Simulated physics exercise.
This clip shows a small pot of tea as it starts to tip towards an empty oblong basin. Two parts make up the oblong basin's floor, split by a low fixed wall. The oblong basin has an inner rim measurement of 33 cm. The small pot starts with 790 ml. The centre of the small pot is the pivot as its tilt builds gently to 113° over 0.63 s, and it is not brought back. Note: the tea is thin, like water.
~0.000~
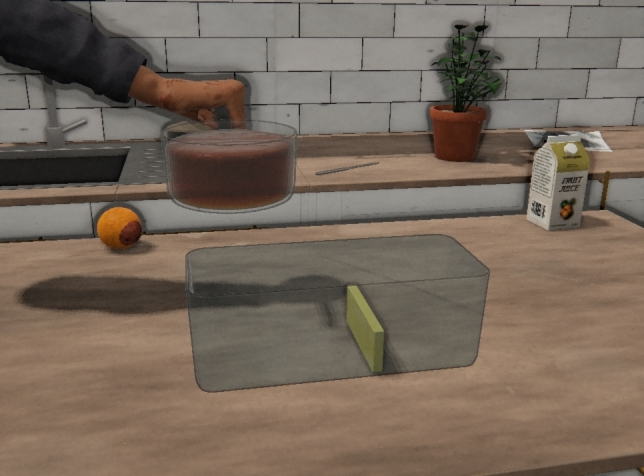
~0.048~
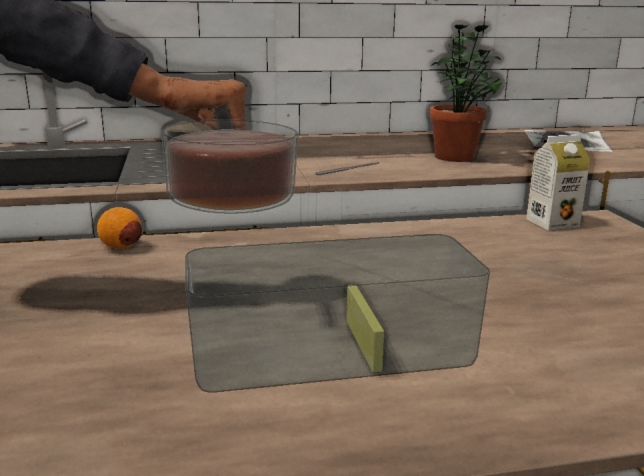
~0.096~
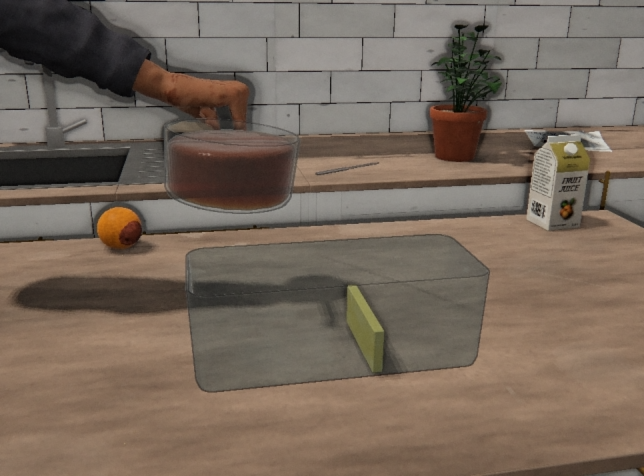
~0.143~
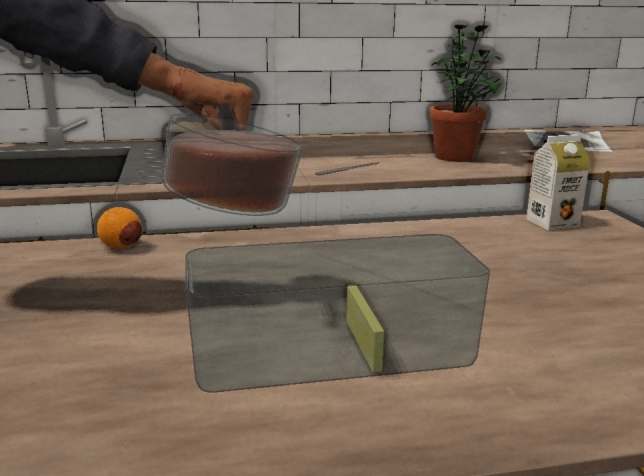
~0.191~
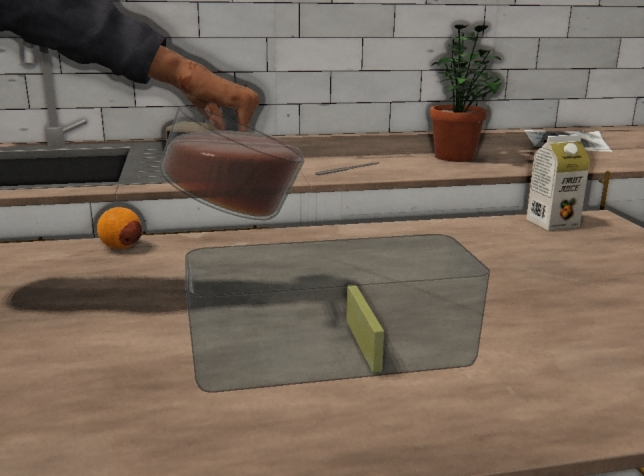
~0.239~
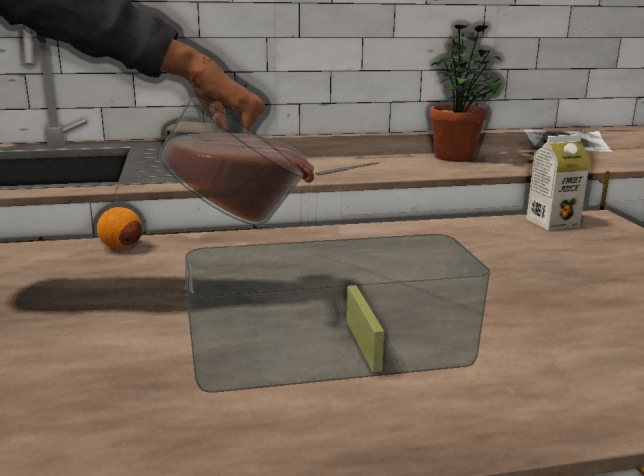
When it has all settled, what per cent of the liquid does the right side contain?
The right side contains about 10 per cent.
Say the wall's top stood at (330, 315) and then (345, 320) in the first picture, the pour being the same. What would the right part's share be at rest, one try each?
55 % and 35 %.
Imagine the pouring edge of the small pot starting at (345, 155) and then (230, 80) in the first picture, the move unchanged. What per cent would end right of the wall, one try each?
50 per cent first, 10 per cent second.
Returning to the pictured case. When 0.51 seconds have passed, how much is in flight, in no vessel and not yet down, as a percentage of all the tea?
About 34 per cent.
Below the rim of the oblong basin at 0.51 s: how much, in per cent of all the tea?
Estimate - around 48 in a hundred parts.
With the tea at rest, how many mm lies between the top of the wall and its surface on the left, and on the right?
28 mm left, 48 mm right.
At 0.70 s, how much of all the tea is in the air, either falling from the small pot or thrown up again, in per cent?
Airborne share: Near 8 %.
After 0.51 s the tilt is 103° and 18 per cent is still to pour, 44 is left of the wall and 5 right of it.
After 0.70 s the tilt is 113° and 2 per cent is still to pour, 85 is left of the wall and 5 right of it.
After 0.91 s the tilt is 113° and 0 per cent is still to pour, 84 is left of the wall and 9 right of it.
After 1.13 s the tilt is 113° and 0 per cent is still to pour, 83 is left of the wall and 10 right of it.
In the end 83 per cent lies left of the wall, 10 right of it and 7 outside.
